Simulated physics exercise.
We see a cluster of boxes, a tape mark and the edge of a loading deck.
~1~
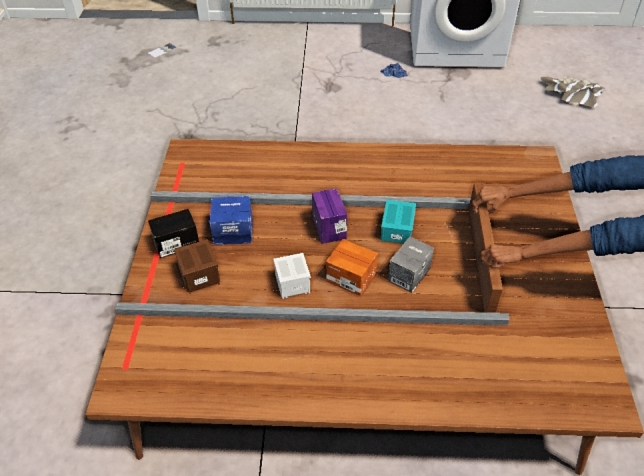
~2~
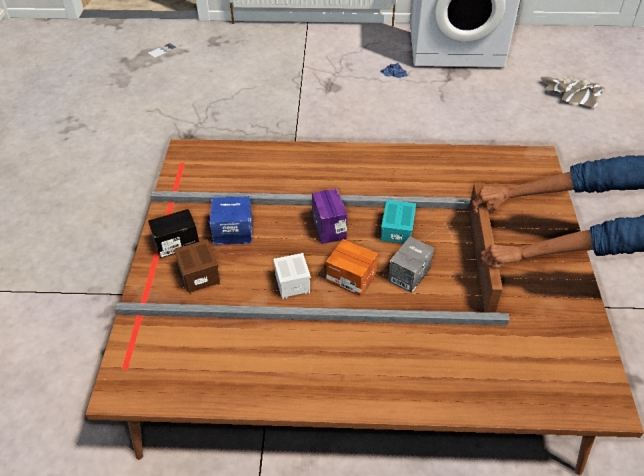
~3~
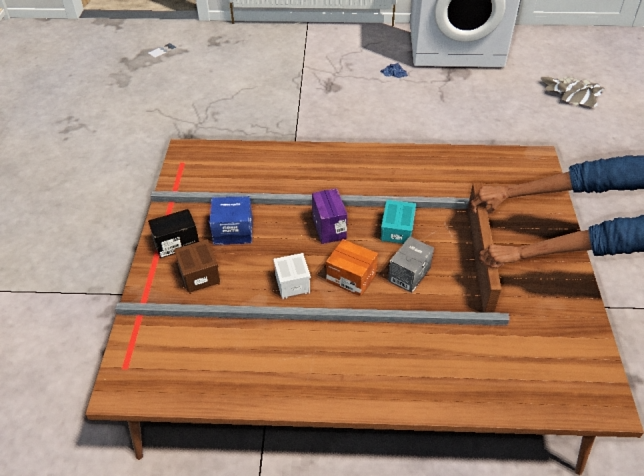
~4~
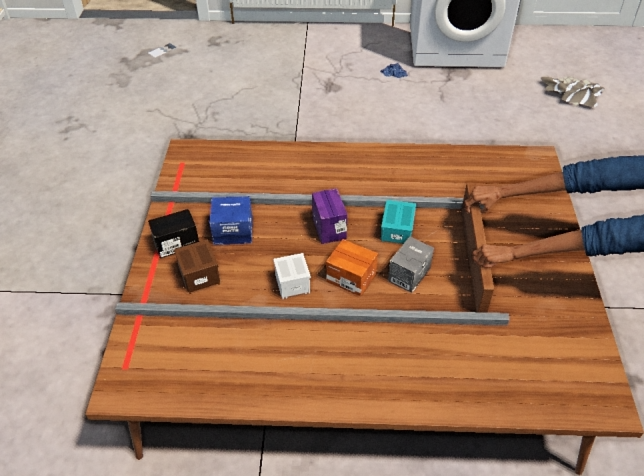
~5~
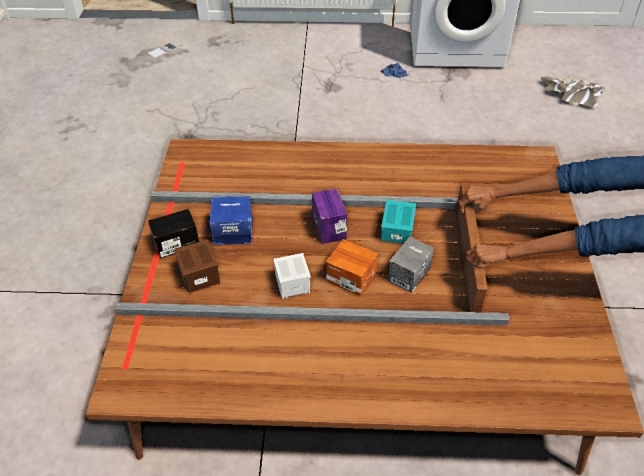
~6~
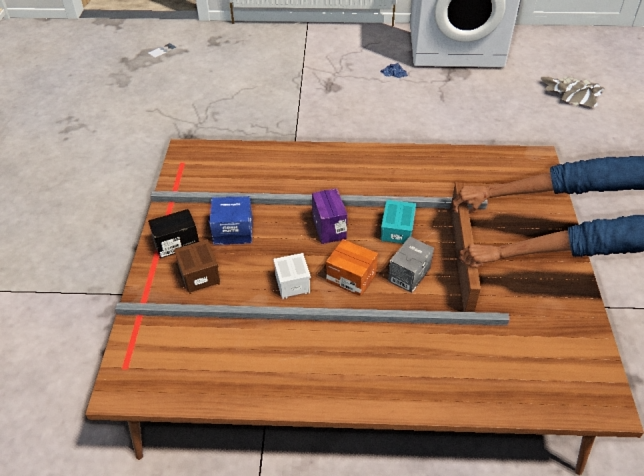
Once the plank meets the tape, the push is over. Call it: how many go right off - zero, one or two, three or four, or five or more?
Five or more go off.
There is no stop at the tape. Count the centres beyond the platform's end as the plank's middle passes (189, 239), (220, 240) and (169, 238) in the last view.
4, 2 and 6.
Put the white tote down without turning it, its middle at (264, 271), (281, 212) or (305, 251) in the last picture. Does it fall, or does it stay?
Place by place, it goes off the edge; goes off the edge; goes off the edge.
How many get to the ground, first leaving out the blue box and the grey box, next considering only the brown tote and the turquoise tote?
4 and 4.
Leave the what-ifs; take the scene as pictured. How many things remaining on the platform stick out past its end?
Number: 2.
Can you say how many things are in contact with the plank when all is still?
It touches 2.
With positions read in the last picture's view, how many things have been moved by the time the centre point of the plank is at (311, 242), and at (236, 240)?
At the first spot 6, then 8.
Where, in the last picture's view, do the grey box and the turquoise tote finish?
Near (135, 264) and (149, 218).
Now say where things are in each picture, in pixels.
Black parcel (174, 233); brown tote (198, 267); blue box (232, 220); plank (484, 246); tape (158, 252), in the first frame.
Brown tote (198, 267); turquoise tote (398, 222), in the second frame.
Blue box (232, 220); orange parcel (352, 268), in the third frame.
Black parcel (174, 233); plank (476, 246), in the fourth frame.
Brown tote (198, 267); purple parcel (329, 216), in the fifth frame.
Black parcel (174, 233); brown tote (198, 267); blue box (232, 220); plank (464, 246); tape (158, 252), in the sixth frame.
A little later, none off yet; black parcel at rest near (174, 233); brown tote at rest near (198, 267); blue box at rest near (232, 220).
When it is over, the number that fall off is five or more; down, orange parcel, purple parcel, white tote, blue box, brown tote and black parcel.
